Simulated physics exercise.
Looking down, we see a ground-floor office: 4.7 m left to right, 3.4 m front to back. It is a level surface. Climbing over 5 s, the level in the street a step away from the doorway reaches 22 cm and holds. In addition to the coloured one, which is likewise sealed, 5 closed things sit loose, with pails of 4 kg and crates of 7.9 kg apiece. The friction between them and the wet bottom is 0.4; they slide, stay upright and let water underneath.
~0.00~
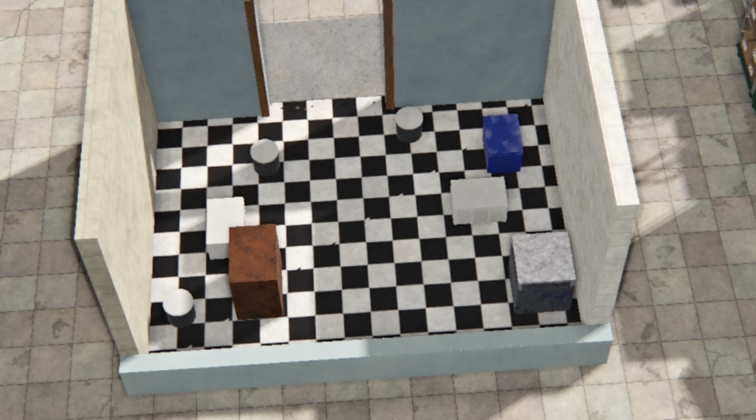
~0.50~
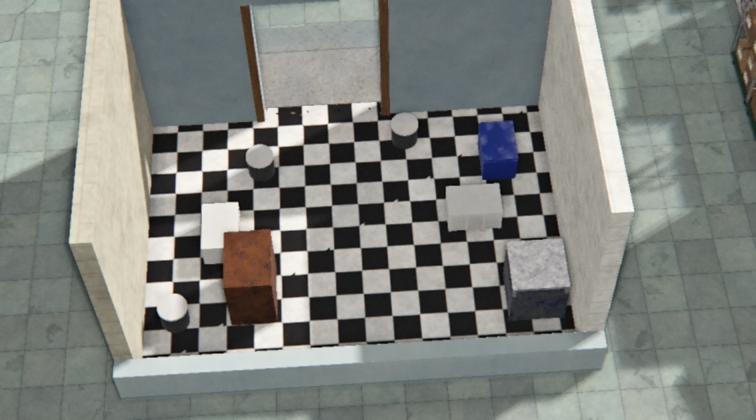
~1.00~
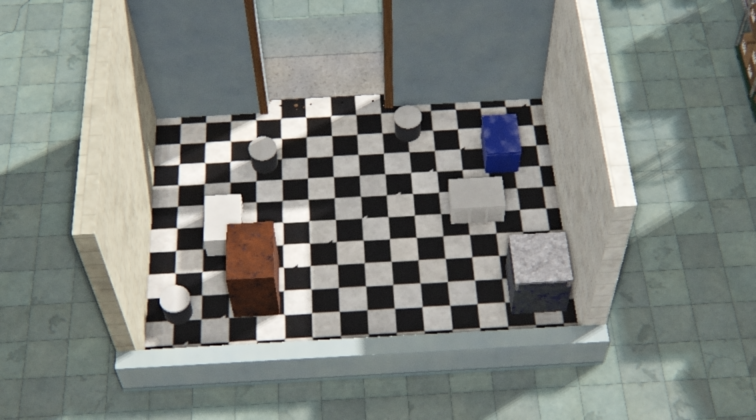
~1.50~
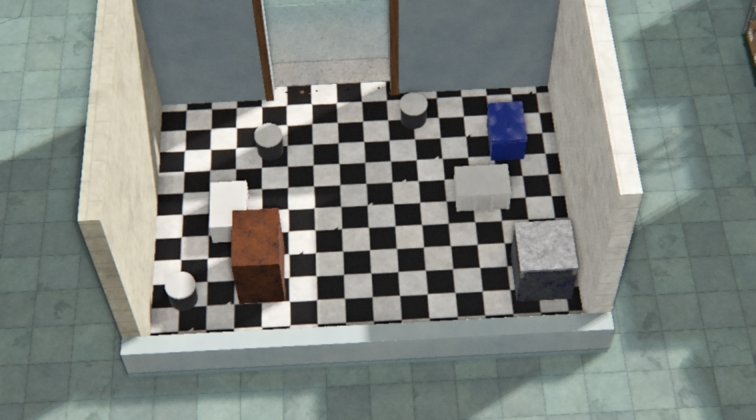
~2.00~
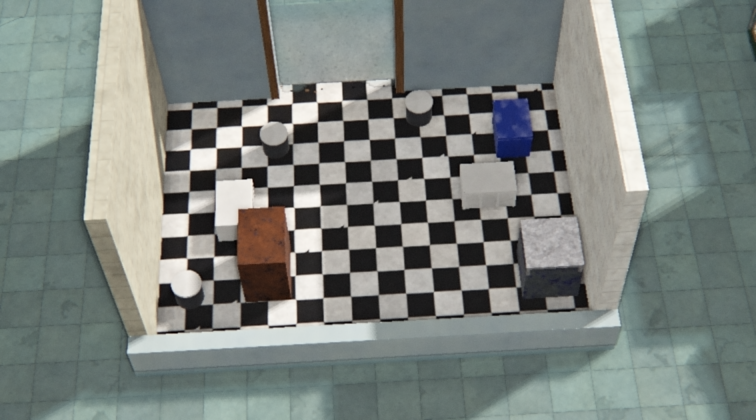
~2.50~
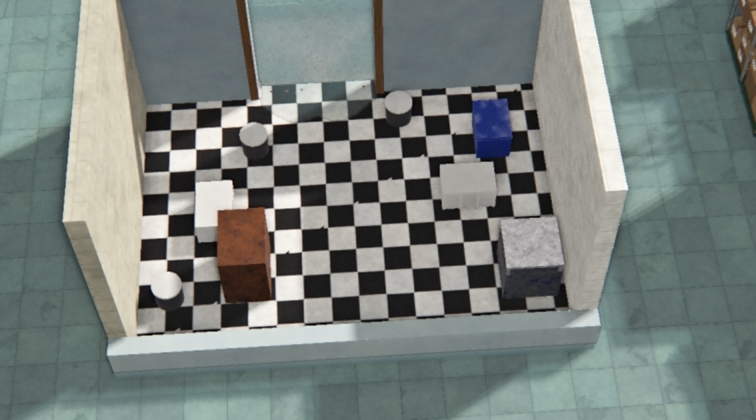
Open-topped room with a checkered floor staying still, its crates and pails unmoved, as shallow water spreads in at the back doorway.
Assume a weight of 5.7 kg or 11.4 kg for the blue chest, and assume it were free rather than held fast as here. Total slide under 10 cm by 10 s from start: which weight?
Only the larger figure is plenty.
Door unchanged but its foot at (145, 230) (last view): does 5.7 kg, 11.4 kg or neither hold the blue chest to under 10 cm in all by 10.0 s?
Under that change no listed mass suffices.
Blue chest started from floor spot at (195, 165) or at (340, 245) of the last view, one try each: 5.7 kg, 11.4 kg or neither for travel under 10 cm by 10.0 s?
Well, at the first spot no weight will do, and at the second no weight will do.
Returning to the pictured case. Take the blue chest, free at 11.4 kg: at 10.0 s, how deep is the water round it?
Close to 3 cm deep.
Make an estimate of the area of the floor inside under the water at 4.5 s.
5.5 m2.
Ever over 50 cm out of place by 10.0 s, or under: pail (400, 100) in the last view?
That one is below half a metre, as it turns out.
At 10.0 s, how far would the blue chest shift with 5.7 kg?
Close to 30 centimetres.
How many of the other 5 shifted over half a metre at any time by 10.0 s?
I make that 4.
After 3.5 s the blue chest would be 0 cm from its start with 5.7 kg and 0 cm from its start with 11.4 kg; 0 cm of water round it then.
After 4.5 s the blue chest would be 0 cm from its start with 5.7 kg and 0 cm from its start with 11.4 kg; 0 cm of water round it then.
After 7.0 s the blue chest would be 0 cm from its start with 5.7 kg and 0 cm from its start with 11.4 kg; 1 cm of water round it then.
After 10.0 s the blue chest would be 26 cm from its start with 5.7 kg and 0 cm from its start with 11.4 kg; 3 cm of water round it then.
